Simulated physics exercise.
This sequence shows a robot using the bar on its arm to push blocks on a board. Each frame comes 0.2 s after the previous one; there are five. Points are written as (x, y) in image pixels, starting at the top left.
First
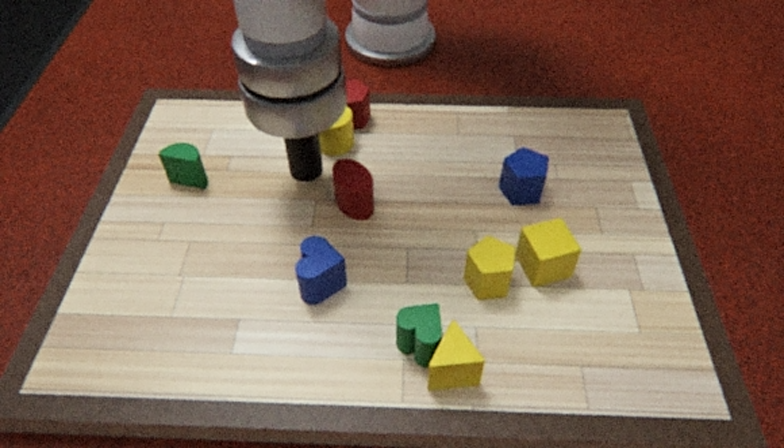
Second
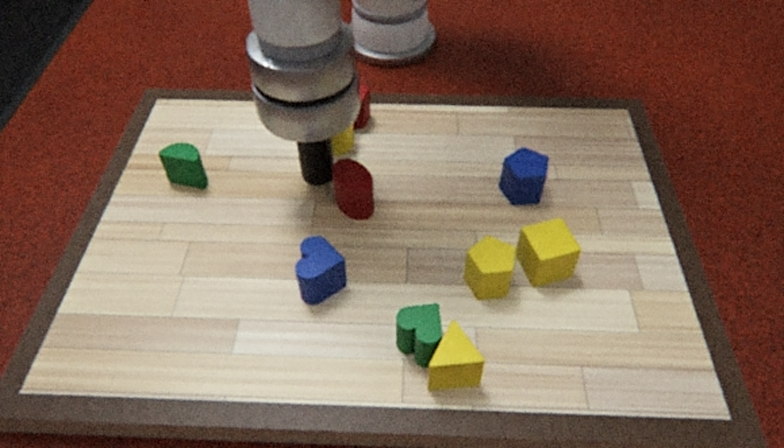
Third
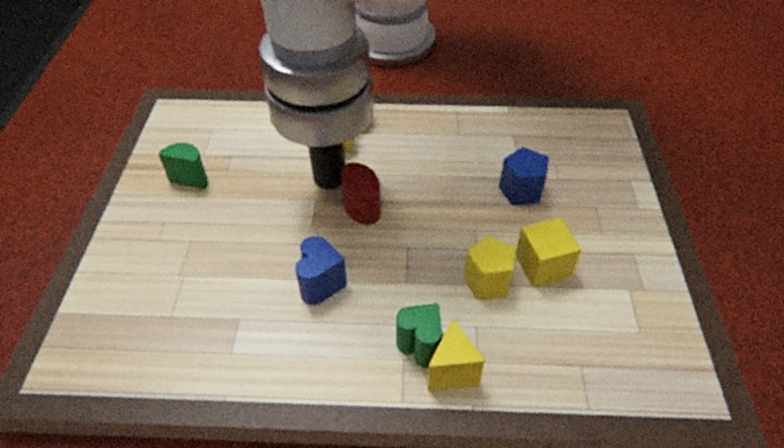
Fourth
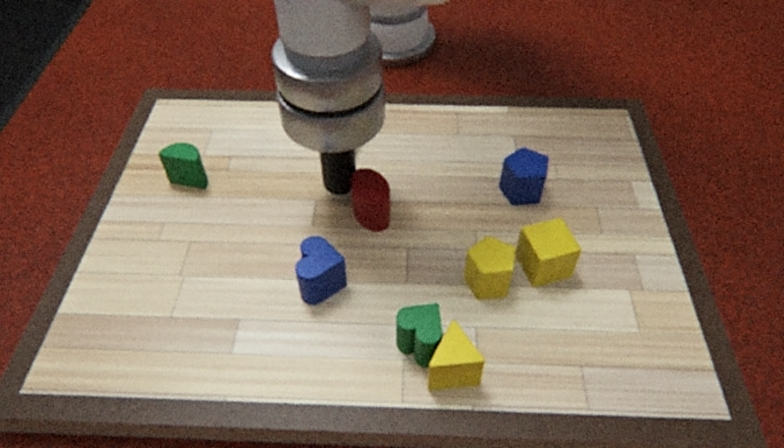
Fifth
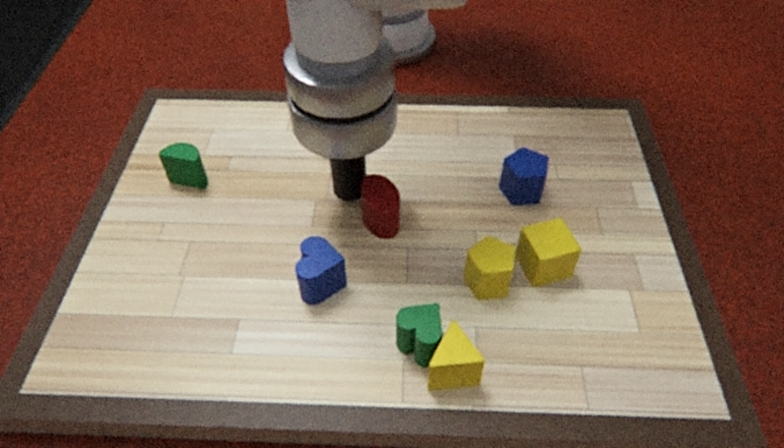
A robot arm with a dark bar hangs over a pale wooden board on a red surface, seen from above at an angle by a still camera. Around a red elliptical block lie a green piece at left, blue blocks, yellow blocks at right, and green and yellow ones near the front. The bar moves slightly right and forward, then nudges the red block a short way along.
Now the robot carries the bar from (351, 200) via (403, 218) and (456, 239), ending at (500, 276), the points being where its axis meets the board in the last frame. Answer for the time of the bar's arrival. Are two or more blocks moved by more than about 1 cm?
My answer is yes.
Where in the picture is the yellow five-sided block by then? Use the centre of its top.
Around (504, 283).
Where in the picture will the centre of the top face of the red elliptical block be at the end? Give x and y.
Its top centre lands on (427, 231).
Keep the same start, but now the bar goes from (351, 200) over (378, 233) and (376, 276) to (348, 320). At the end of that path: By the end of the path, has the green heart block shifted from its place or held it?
At the end of the path, the green heart block remains in its old spot.
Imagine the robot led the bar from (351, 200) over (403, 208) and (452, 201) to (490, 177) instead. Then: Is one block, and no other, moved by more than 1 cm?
I believe so.
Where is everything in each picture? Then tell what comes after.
The first frame shows bar tip (306, 171); block tops, red elliptical block (352, 175); yellow five-sided block (493, 255); yellow square piece (551, 238).
The second frame shows bar (318, 174); blocks unchanged.
The third frame shows bar (330, 178); red elliptical block (360, 179).
The fourth frame shows bar (340, 183); red elliptical block (370, 185).
The fifth frame shows bar (350, 189); red elliptical block (380, 192); yellow five-sided block (493, 255); yellow square piece (551, 238).
The first path, step by step. One third of the way, bar (403, 207); red elliptical block (414, 218), turned 60° clockwise.
Two thirds of the way, bar (459, 228); red elliptical block (427, 231), turned 115° clockwise.
At the end, bar (502, 266); red elliptical block (427, 231), turned 115° clockwise; yellow five-sided block (504, 283), turned 50° clockwise; yellow square piece in place.
